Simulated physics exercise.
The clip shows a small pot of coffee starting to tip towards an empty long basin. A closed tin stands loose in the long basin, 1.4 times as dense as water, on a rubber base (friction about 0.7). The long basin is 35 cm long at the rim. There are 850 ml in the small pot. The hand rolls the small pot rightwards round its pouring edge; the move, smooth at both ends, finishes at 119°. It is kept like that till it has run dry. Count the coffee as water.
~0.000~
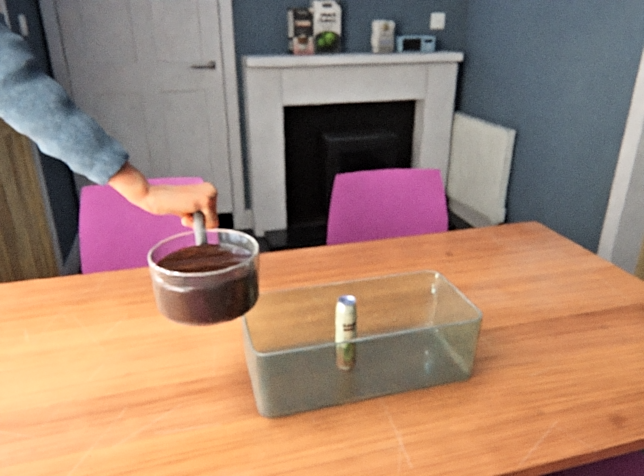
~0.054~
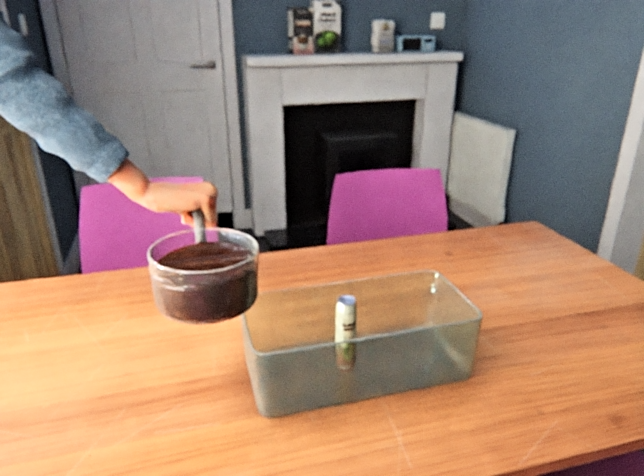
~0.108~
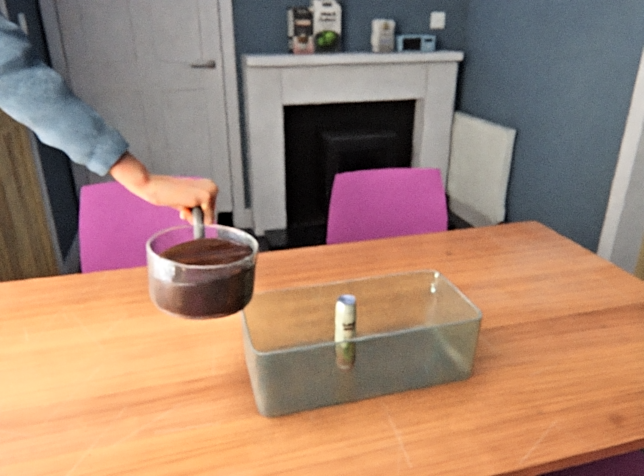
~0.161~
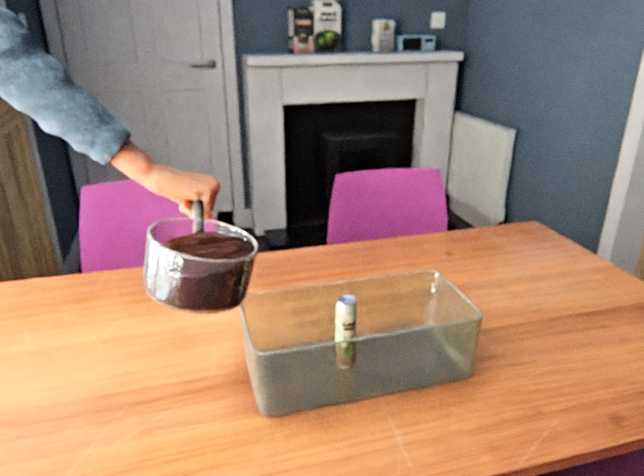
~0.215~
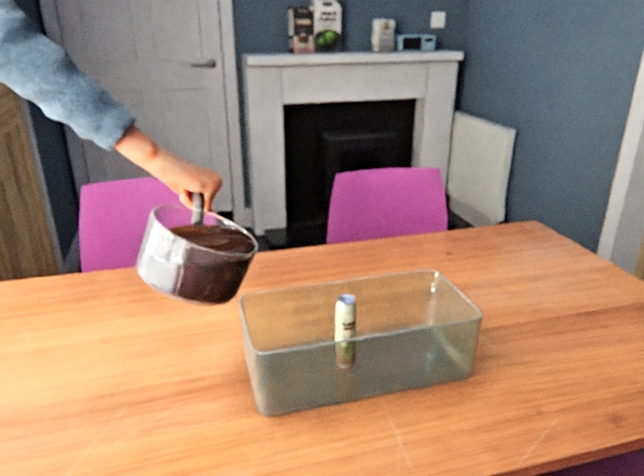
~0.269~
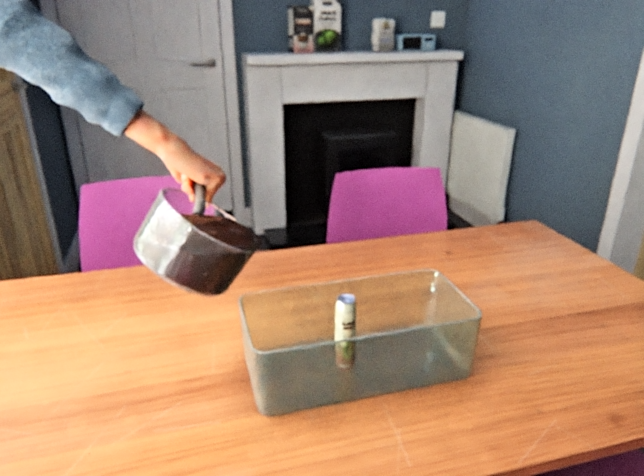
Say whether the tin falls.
It falls.
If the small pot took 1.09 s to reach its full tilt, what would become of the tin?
Then it goes over.
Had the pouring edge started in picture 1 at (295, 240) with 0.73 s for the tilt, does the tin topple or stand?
Then it remains upright.
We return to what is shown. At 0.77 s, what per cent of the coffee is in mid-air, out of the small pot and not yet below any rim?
Some 10 per cent.
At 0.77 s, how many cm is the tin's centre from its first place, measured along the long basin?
About 4 cm.
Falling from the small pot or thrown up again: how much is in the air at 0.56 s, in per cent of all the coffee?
Some 56 per cent.
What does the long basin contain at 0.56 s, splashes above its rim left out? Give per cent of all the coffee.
About 12 per cent.
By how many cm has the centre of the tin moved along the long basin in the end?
About 9.5 cm.
By 0.56 s the tilt is 103° and 32 per cent is still to pour; the tin stands where it began.
By 0.77 s the tilt is 119° and 1 per cent is still to pour; the tin leans 36°.
By 0.99 s the tilt is 119° and 0 per cent is still to pour; the tin lies on its side.
By 1.23 s the tilt is 119° and 0 per cent is still to pour; the tin lies on its side.
At rest the tin lies on its side.
